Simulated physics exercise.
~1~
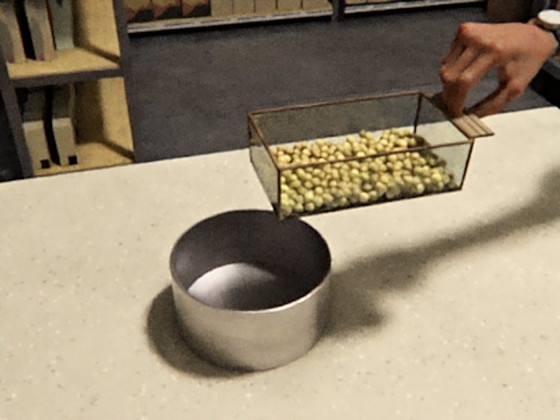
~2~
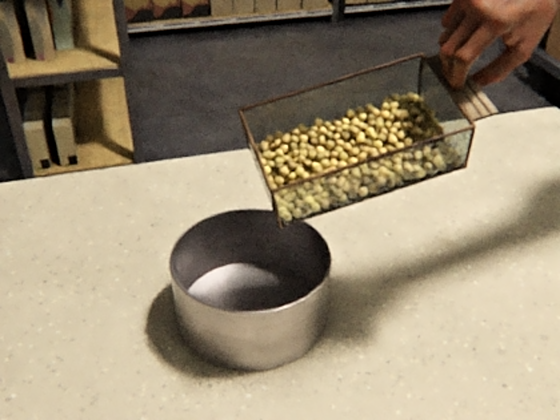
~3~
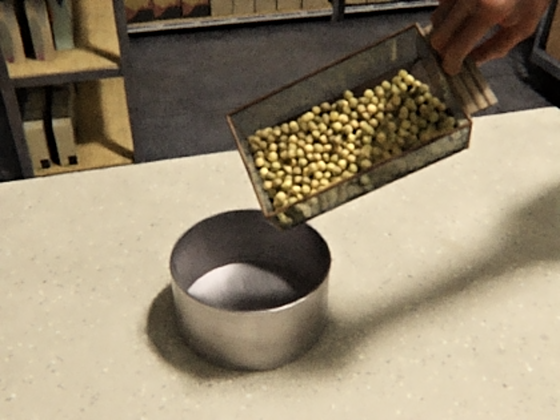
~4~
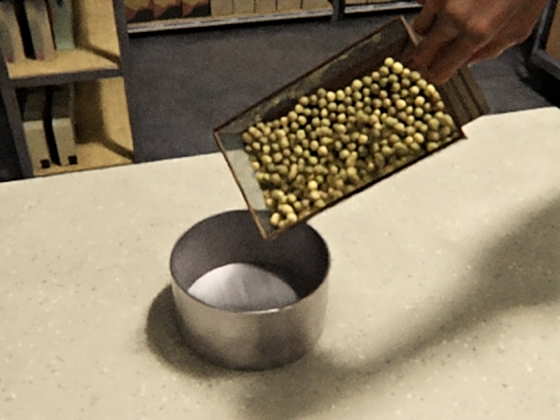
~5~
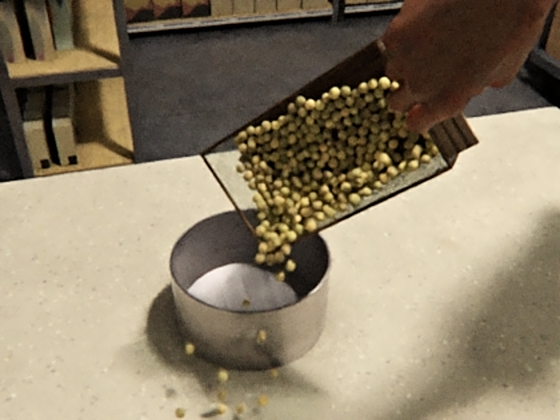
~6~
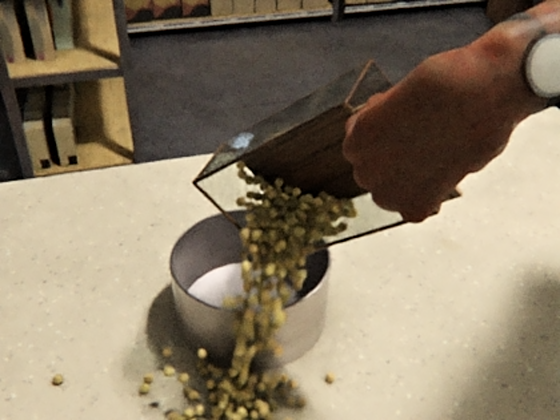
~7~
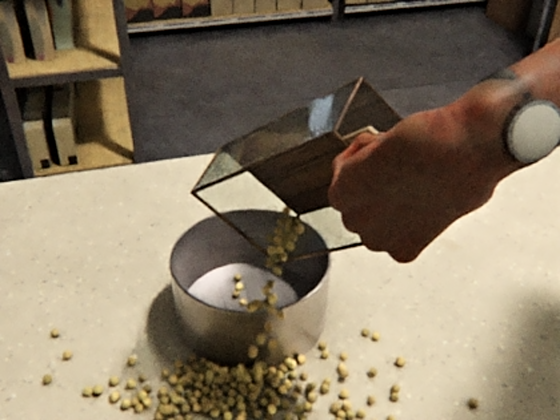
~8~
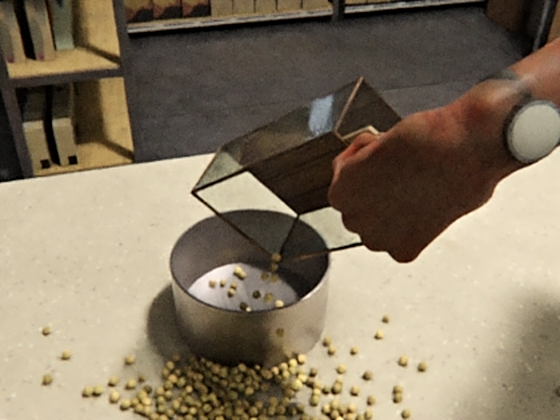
A hand, later showing a round pale watch at the wrist, holds a clear, dark-edged box of yellowish-green beans above a pale speckled counter, seen from slightly above, with shelves behind. A silver metal pot stands below and to the left. The hand steadily tips the box toward the left, and the beans gather at its lower corner. They spill out in a thick stream, most falling in front of the pot and scattering across the counter. The box stops, steeply tipped, and empties, leaving a few beans in the pot and a wide pile outside it.
